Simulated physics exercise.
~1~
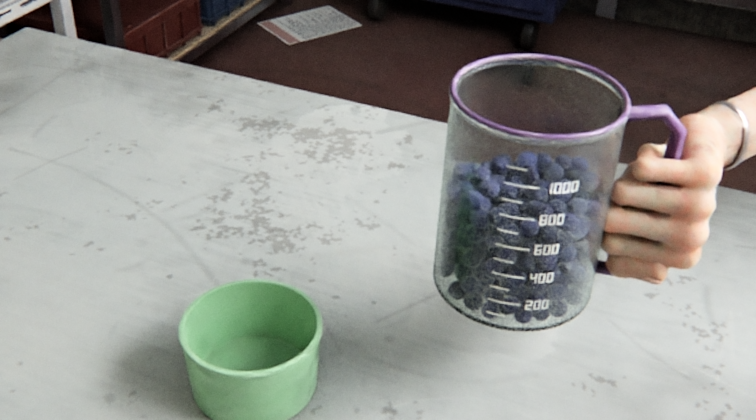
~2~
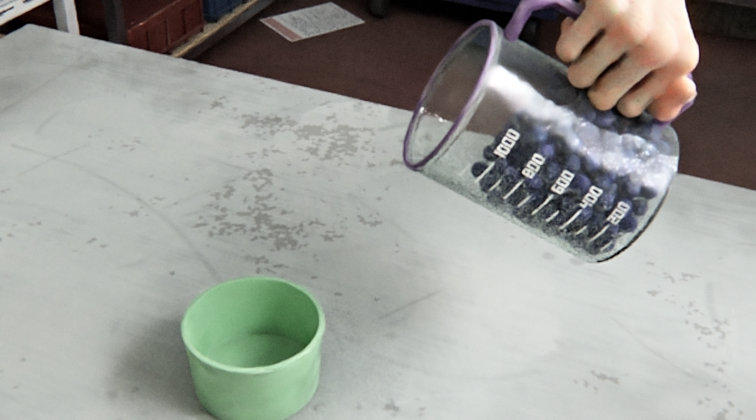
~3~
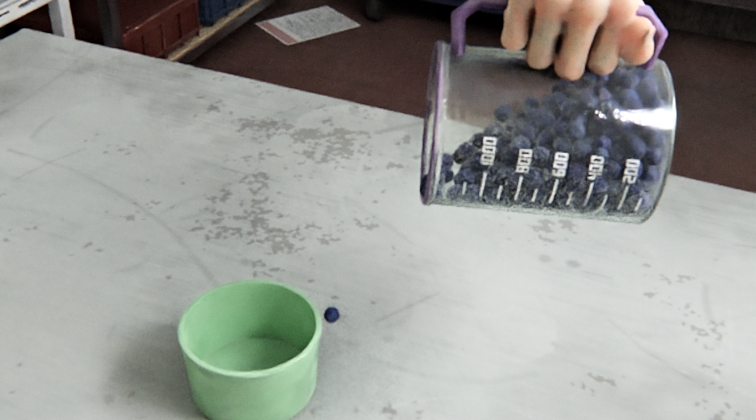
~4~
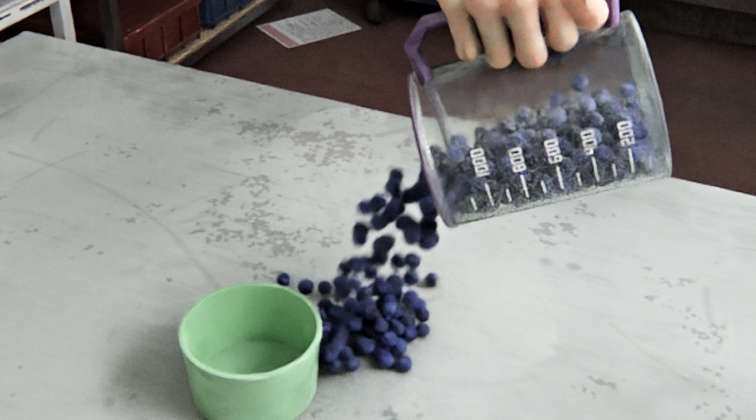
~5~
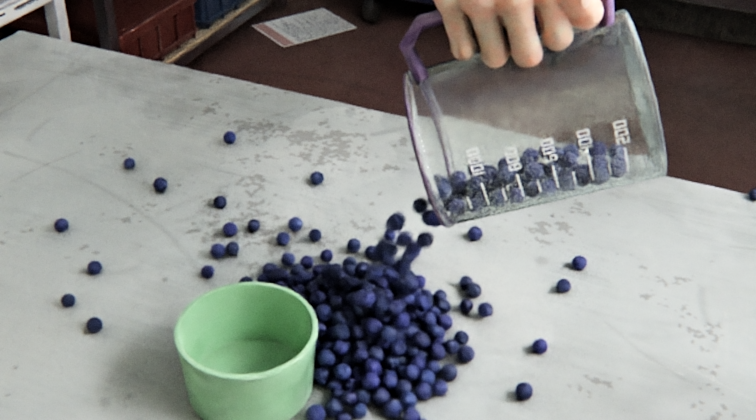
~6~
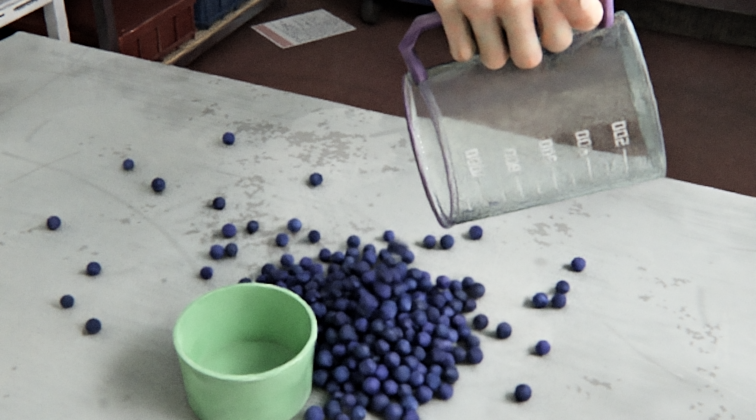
Blueberries pouring from a clear, purple-rimmed jug tilted by a hand, missing the green dish and settling scattered across the grey table.
